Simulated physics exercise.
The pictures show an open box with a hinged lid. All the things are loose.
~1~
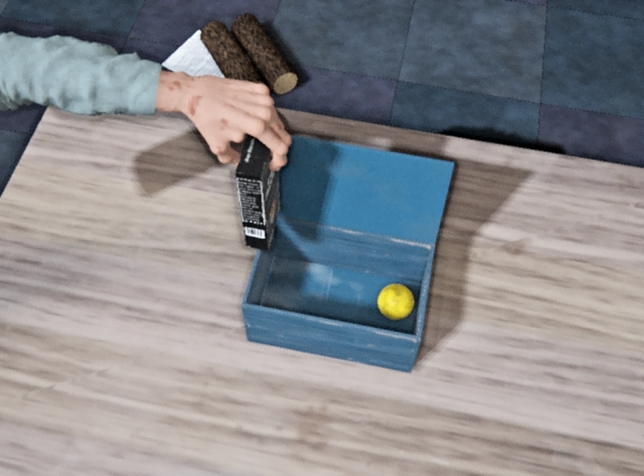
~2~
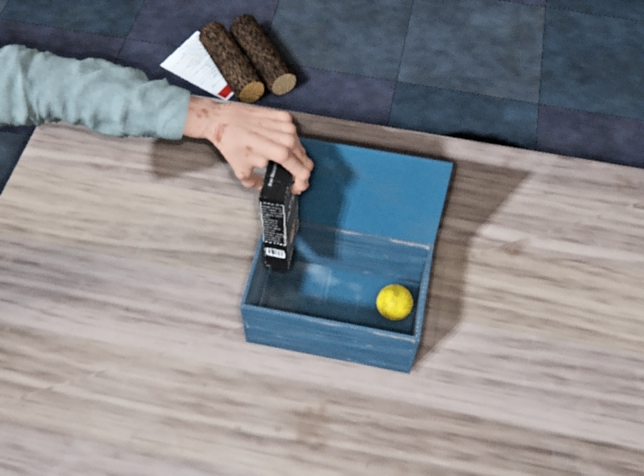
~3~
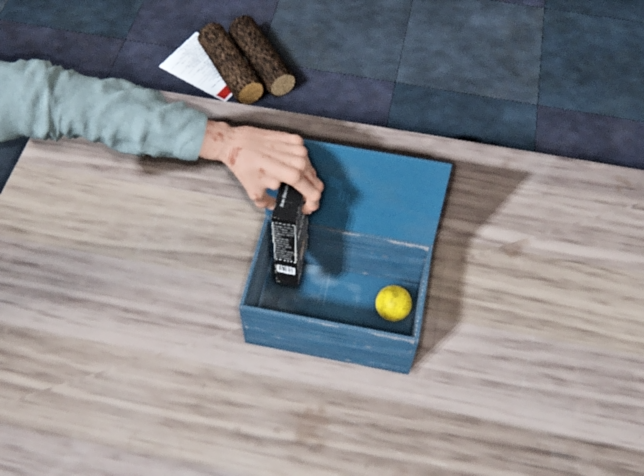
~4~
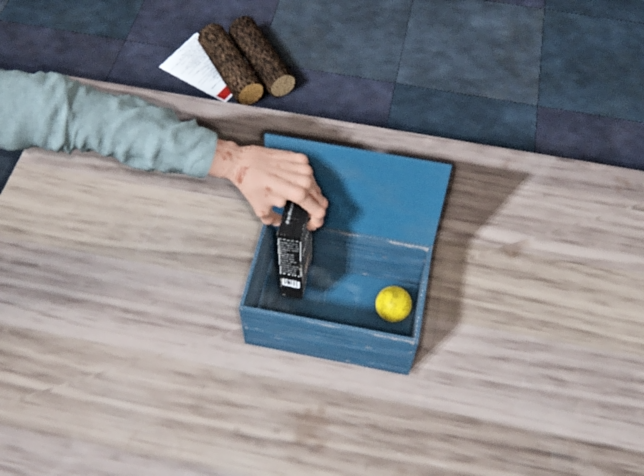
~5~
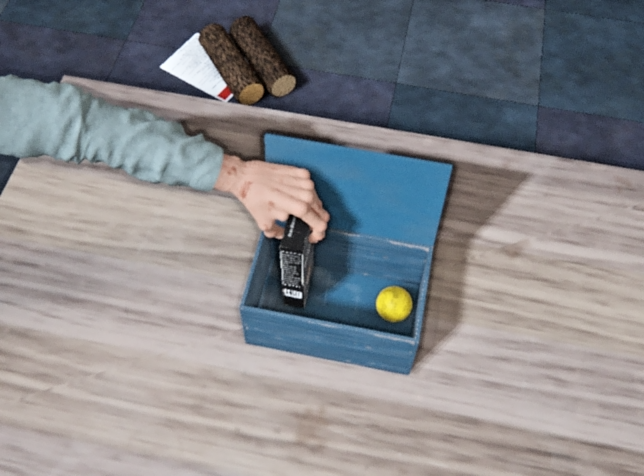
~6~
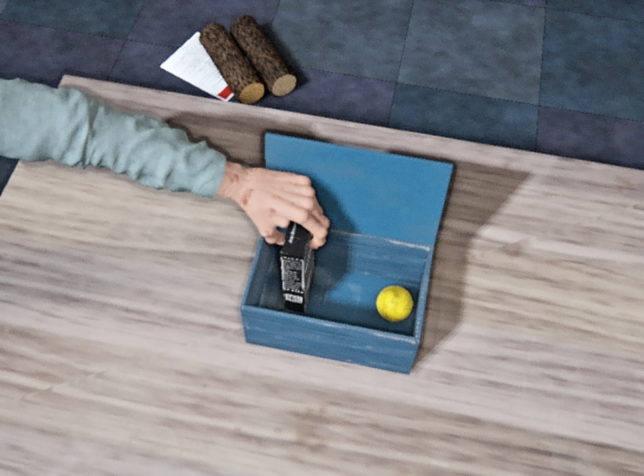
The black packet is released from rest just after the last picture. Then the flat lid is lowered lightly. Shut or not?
The lid will not close.
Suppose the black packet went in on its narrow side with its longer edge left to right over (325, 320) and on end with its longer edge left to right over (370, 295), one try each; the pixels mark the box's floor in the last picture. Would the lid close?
First try: It sits on the rim; second try: It shuts flat.
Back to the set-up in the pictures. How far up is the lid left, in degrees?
About 35°.
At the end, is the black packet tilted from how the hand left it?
The black packet tips.
Then, 1.40 s past the last view, lid 73° above the rim.
Then, 2.00 s past the last view, lid 42° above the rim; black packet rocked 20° from its first pose near (294, 280).
Finally, lid 35° above the rim; moved from the start, black packet; yellow ball still in place. Final places as the last picture's camera would see them, black packet near (292, 286).
